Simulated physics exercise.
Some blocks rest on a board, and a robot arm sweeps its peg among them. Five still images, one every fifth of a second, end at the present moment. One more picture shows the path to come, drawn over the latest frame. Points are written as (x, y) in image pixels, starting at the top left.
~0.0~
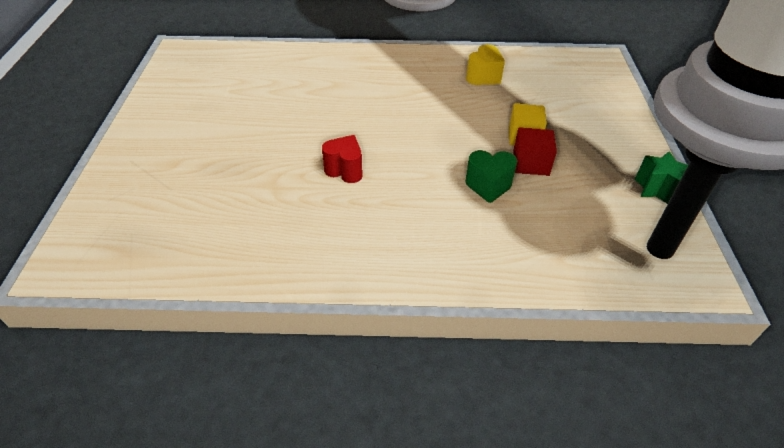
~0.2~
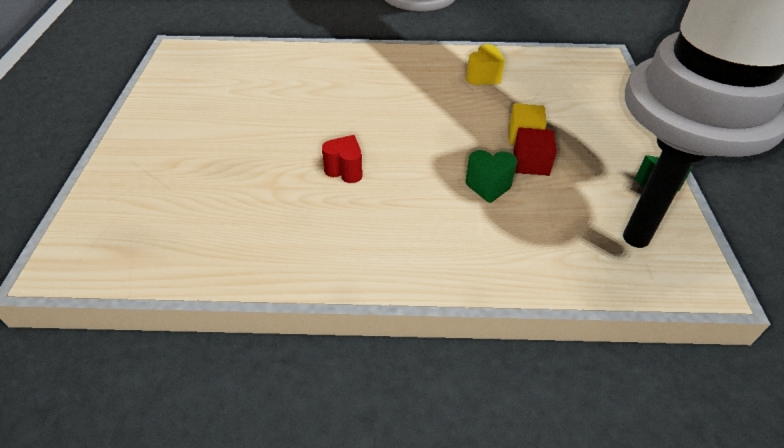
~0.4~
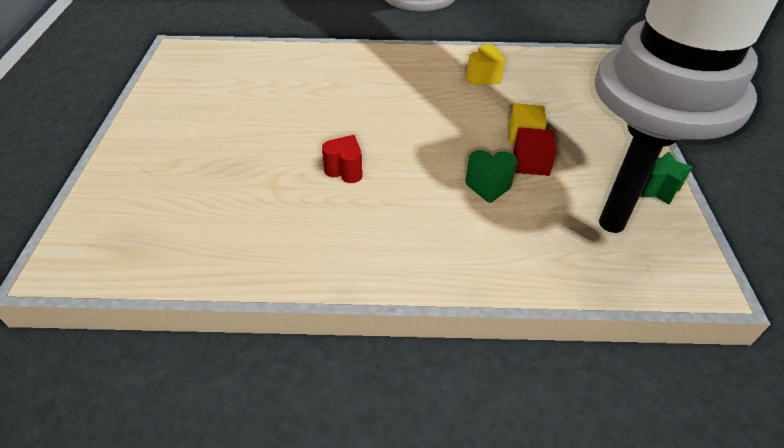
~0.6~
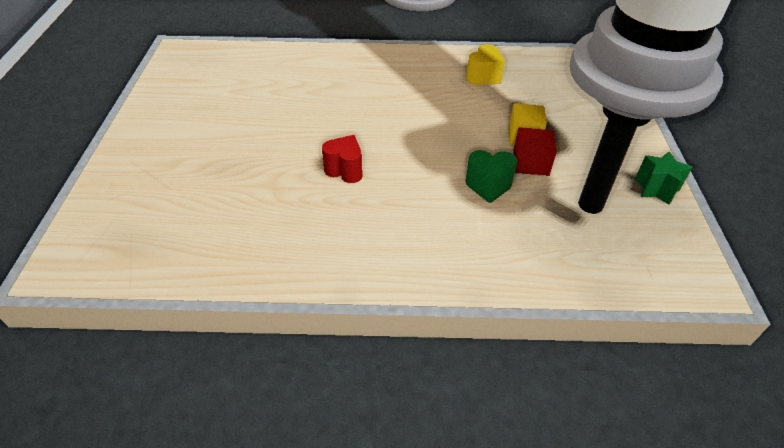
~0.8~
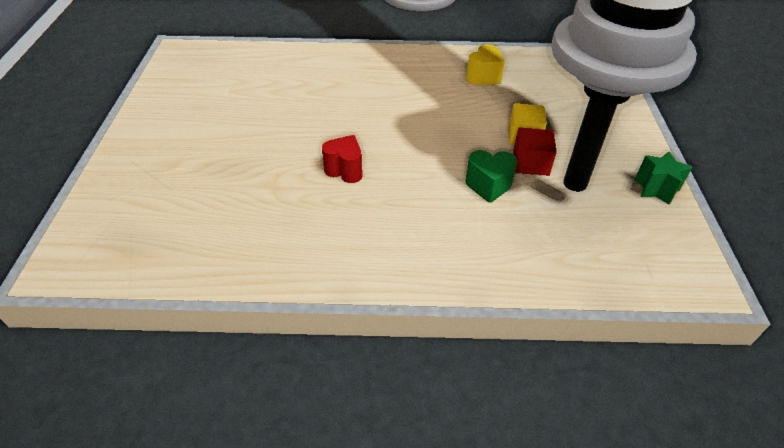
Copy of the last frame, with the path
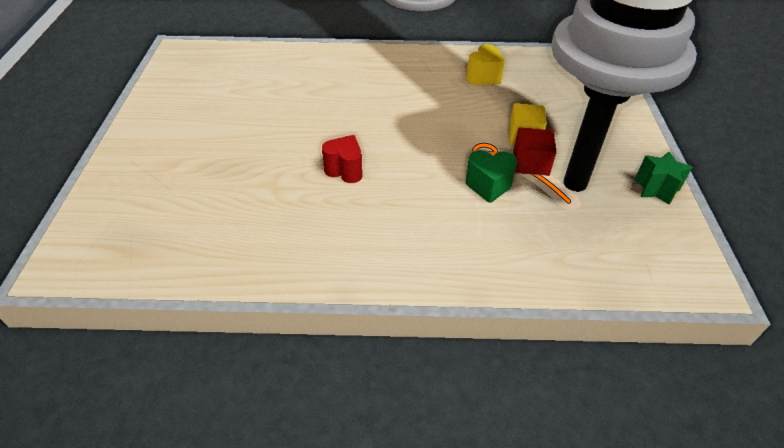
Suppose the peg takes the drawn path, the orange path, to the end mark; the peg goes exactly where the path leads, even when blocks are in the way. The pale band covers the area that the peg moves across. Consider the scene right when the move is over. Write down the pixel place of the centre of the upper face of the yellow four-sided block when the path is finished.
Its top face will be centred at roughly (526, 101).
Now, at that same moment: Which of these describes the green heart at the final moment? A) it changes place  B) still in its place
It's B.
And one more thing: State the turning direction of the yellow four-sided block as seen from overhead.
Short answer: Clockwise.
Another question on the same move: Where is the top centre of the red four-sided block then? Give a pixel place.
Somewhere near (514, 118).
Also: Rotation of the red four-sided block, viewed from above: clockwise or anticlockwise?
Twists clockwise.
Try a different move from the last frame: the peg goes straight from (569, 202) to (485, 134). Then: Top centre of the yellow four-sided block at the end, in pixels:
The middle of its upper face will lie at (527, 88).
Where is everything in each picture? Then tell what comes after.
The first frame shows tip of the peg (660, 250), middles of tops, green heart (493, 162), yellow four-sided block (530, 113), red four-sided block (537, 139).
The second frame shows peg (636, 239), nothing pushed.
The third frame shows peg (612, 224), nothing pushed.
The fourth frame shows peg (591, 206), nothing pushed.
The fifth frame shows peg (575, 184), green heart (493, 162), yellow four-sided block (530, 113), red four-sided block (537, 139).
The line goes from (569, 202) over (544, 180) and (516, 164) to (485, 152).
The first path, step by step. One third of the way, peg (549, 163); red four-sided block (536, 137).
Two thirds of the way, peg (519, 146); yellow four-sided block (526, 103), turned 15° clockwise; red four-sided block (517, 121), turned 15° clockwise.
At the end, peg (488, 135); green heart unmoved; yellow four-sided block (526, 101), turned 20° clockwise; red four-sided block (514, 118), turned 25° clockwise.
